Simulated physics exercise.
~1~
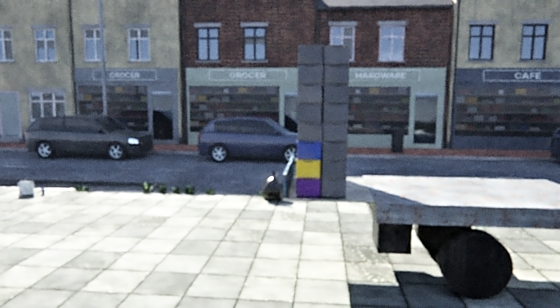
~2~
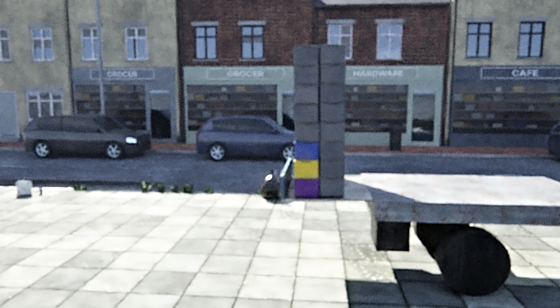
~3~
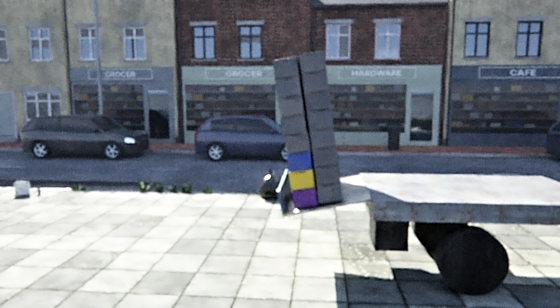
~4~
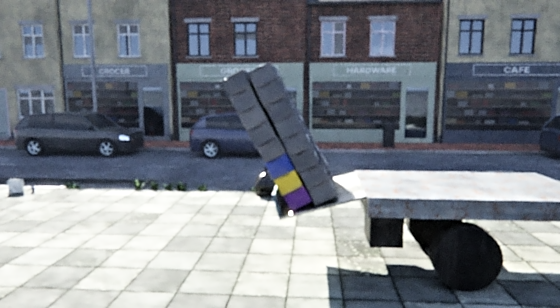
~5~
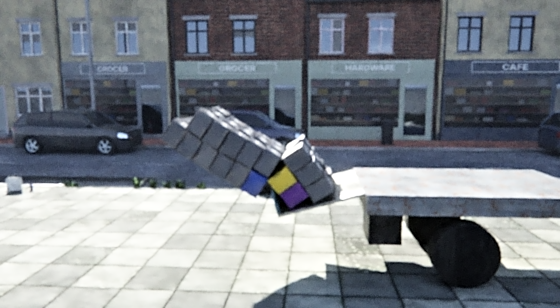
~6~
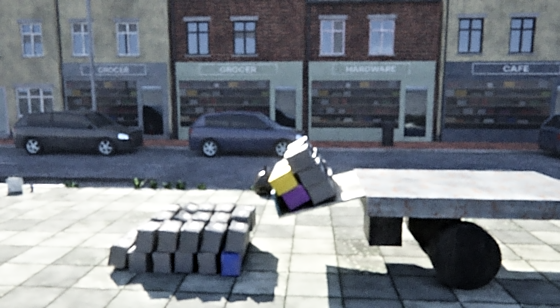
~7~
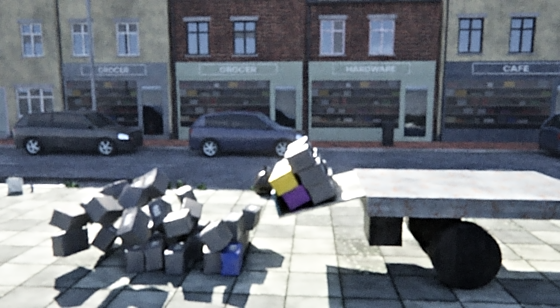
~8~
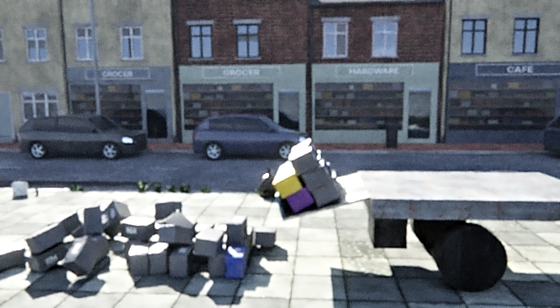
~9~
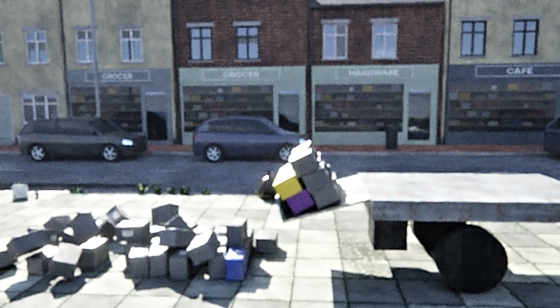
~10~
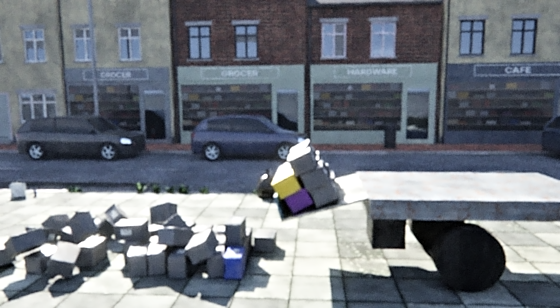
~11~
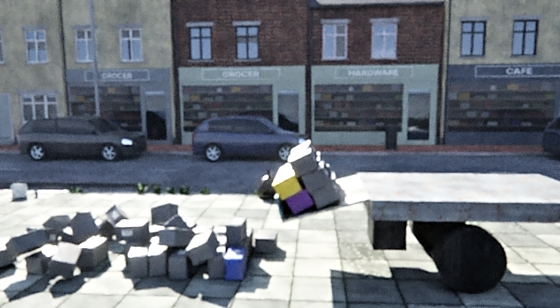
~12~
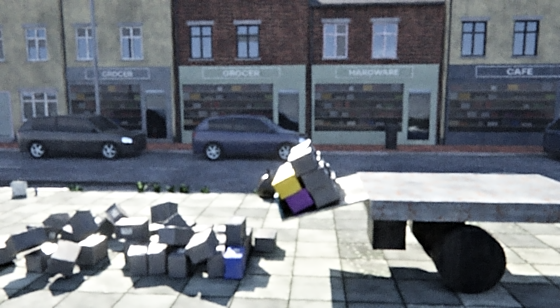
A tall stack of dark grey totes, with blue, yellow and purple ones near its base, stands at the left end of a grey flat-bed on a paved square, seen from the side by a slightly swaying camera. Parked cars and a row of shops line the street behind. The flap beneath droops to the left, and the stack leans, then topples that way. Most of the totes drop to the paving, the blue one among them, and tumble apart leftward. They settle in a scattered heap, while the yellow and purple totes remain tilted on the sloping flap with several grey ones.
